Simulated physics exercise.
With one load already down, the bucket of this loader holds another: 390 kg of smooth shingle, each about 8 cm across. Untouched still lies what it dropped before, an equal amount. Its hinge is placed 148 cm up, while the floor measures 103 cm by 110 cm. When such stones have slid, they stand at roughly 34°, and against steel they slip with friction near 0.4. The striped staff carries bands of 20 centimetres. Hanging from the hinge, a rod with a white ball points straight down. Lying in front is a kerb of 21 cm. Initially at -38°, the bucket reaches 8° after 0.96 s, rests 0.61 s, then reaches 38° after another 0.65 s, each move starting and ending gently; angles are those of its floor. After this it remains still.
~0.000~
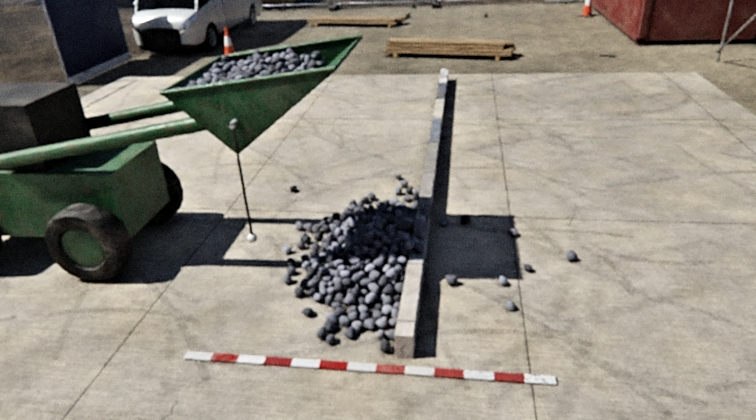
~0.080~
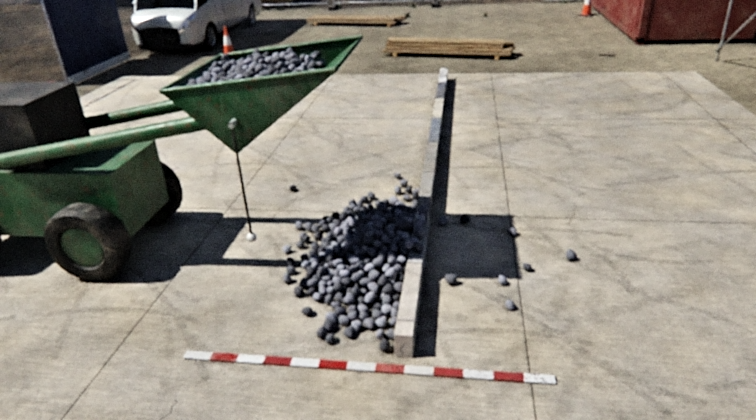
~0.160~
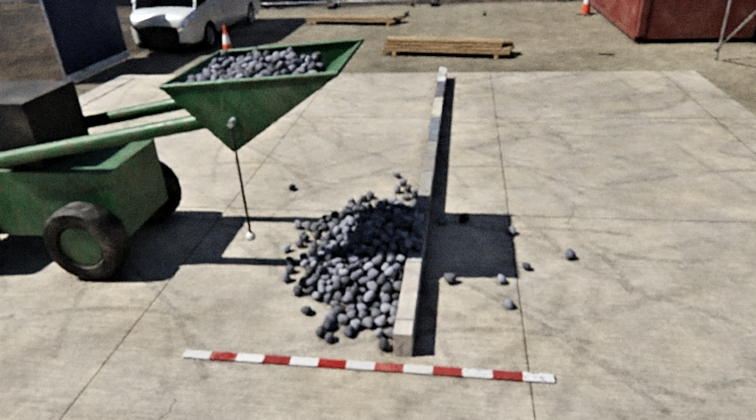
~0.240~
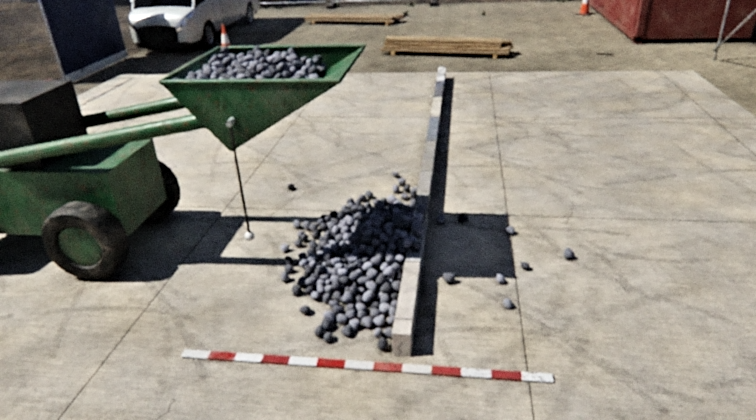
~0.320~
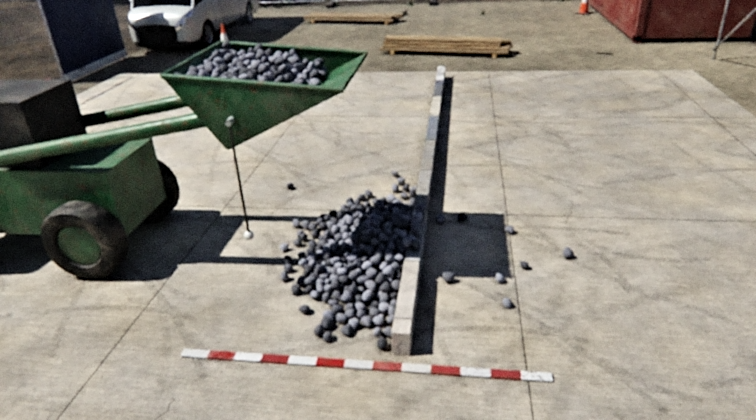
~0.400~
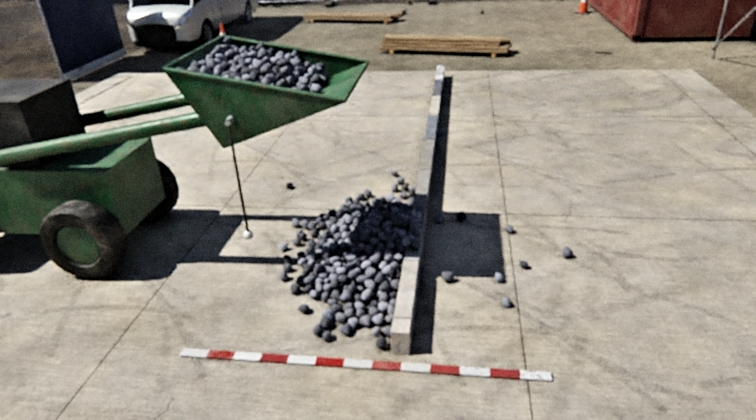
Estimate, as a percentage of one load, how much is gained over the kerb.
Some 24 per cent is added.
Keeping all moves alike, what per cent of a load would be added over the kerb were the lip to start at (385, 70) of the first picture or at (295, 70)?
I'd guess close to 75 per cent first and close to 5 per cent second.
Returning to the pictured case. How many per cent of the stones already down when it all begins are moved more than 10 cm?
Around 15 in a hundred.
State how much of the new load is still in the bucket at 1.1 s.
100 %.
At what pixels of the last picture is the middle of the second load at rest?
Their centre ends up near (387, 236).
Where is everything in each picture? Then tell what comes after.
Lip at (336, 69), floor tilted -38°, highest stones at (287, 58). The earlier load is highest near (392, 234), 26 cm above ground level, 98 % on this side of the kerb, 2 % over the kerb, in the first picture.
The bucket is at -37°, its lip at (336, 70); the top of the load is at (280, 57); the stones move at 0.1 m/s on average, in the second picture.
The bucket is at -35°, its lip at (338, 74); the top of the load is at (267, 56); the stones move at 0.2 m/s on average, in the third picture.
Lip at (340, 81), floor tilted -31°, highest stones at (245, 57); the stones move at 0.2 m/s on average, in the fourth picture.
Lip at (343, 90), floor tilted -26°, highest stones at (231, 55); the stones move at 0.2 m/s on average, in the fifth picture.
The bucket is at -21°, its lip at (346, 101); the top of the load is at (222, 52); the stones move at 0.3 m/s on average, in the sixth picture.
After 0.7 s the floor is at 1°; in per cent of one load, 100 in the bucket, 98 on this side of the kerb, 2 over the kerb; the foremost stones are at (493, 252).
After 1.1 s the floor is at 8°; in per cent of one load, 100 in the bucket, 98 on this side of the kerb, 2 over the kerb; the foremost stones are at (493, 252).
After 2.7 s the floor is at 38°; in per cent of one load, 9 in the bucket, 183 on this side of the kerb, 8 over the kerb; the foremost stones are at (523, 238).
After 5.4 s the floor is at 38°; in per cent of one load, 0 in the bucket, 174 on this side of the kerb, 25 over the kerb; the foremost stones are at (550, 250). Net gain over the kerb, 24.
